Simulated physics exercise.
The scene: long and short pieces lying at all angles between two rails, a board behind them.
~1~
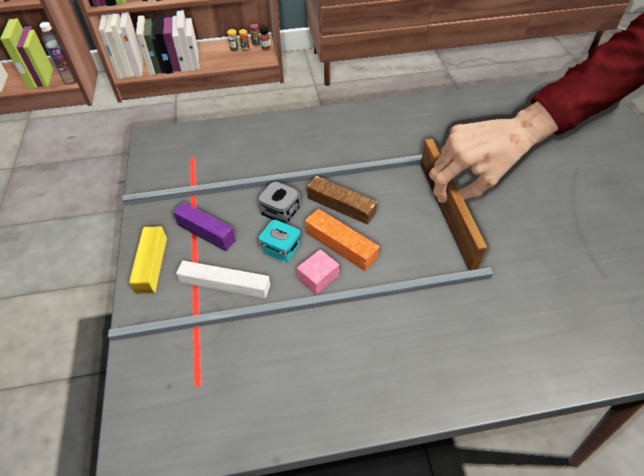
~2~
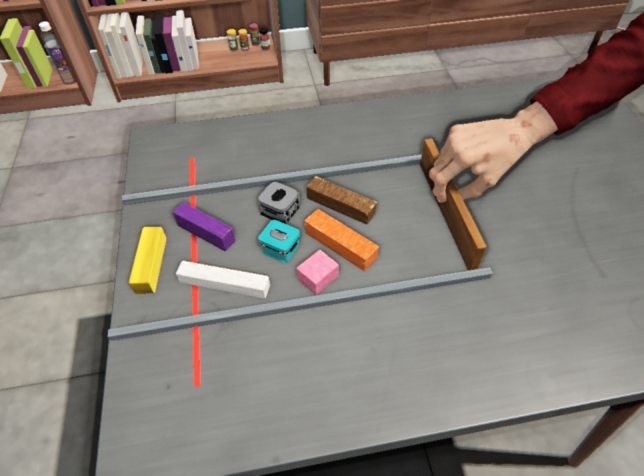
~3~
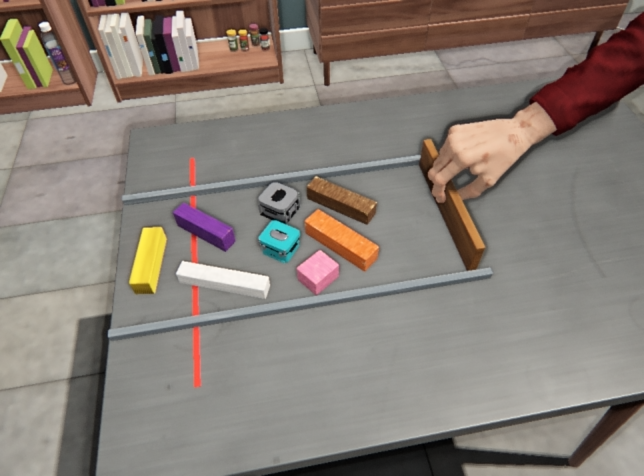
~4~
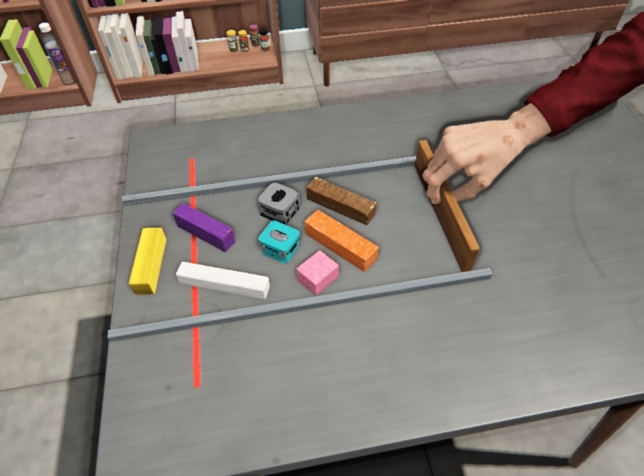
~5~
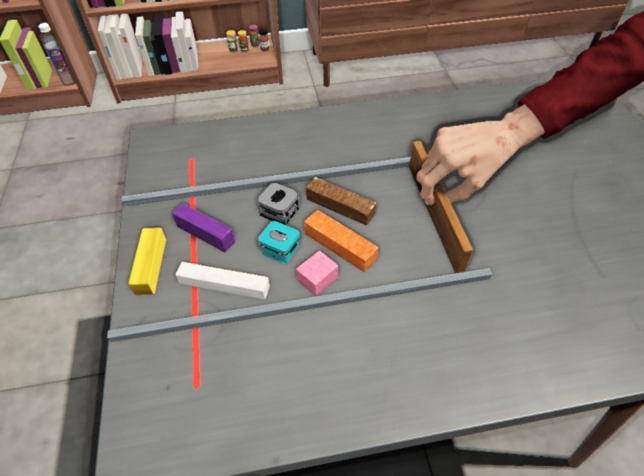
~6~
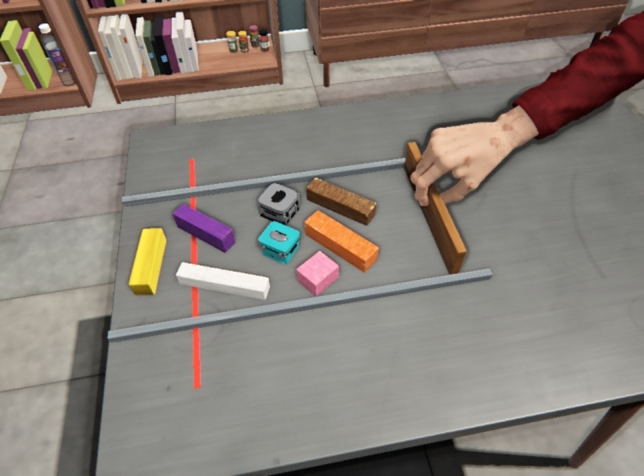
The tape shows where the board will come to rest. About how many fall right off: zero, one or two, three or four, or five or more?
Outcome: The number that fall off is one or two.
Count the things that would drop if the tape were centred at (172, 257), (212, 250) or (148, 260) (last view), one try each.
In that order 3, 0 and 6.
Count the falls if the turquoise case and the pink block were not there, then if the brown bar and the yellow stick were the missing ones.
It would be 1 and 0.
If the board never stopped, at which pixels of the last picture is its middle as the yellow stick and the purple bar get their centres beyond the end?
About (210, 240), and (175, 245) for the other.
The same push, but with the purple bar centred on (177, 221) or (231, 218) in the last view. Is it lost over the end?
The purple bar is kept; holds on.
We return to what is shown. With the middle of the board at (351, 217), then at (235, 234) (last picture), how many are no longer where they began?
At the one place 2, at the other 8.
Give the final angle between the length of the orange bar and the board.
Near 20 degrees.
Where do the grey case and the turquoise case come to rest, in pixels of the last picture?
The grey case stops around (158, 212); the turquoise case around (145, 277).
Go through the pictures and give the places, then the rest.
The first frame shows yellow stick (149, 259); purple bar (204, 226); white bar (224, 279); board (449, 201); tape (195, 252).
The second frame shows purple bar (204, 227); brown bar (341, 200).
The third frame shows white bar (223, 280); grey case (279, 204).
The fourth frame shows yellow stick (149, 260); board (443, 203).
The fifth frame shows purple bar (204, 228); orange bar (340, 240).
The sixth frame shows yellow stick (149, 261); purple bar (204, 228); white bar (223, 281); board (431, 205); tape (194, 253).
Soon after, none off yet; yellow stick at rest near (149, 261); purple bar at rest near (204, 228); white bar at rest near (223, 281).
After that, none off yet; yellow stick moving near (140, 259); purple bar moving near (197, 229); white bar displaced a little near (183, 286).
In the end, the number that fall off is one or two; gone, yellow stick.
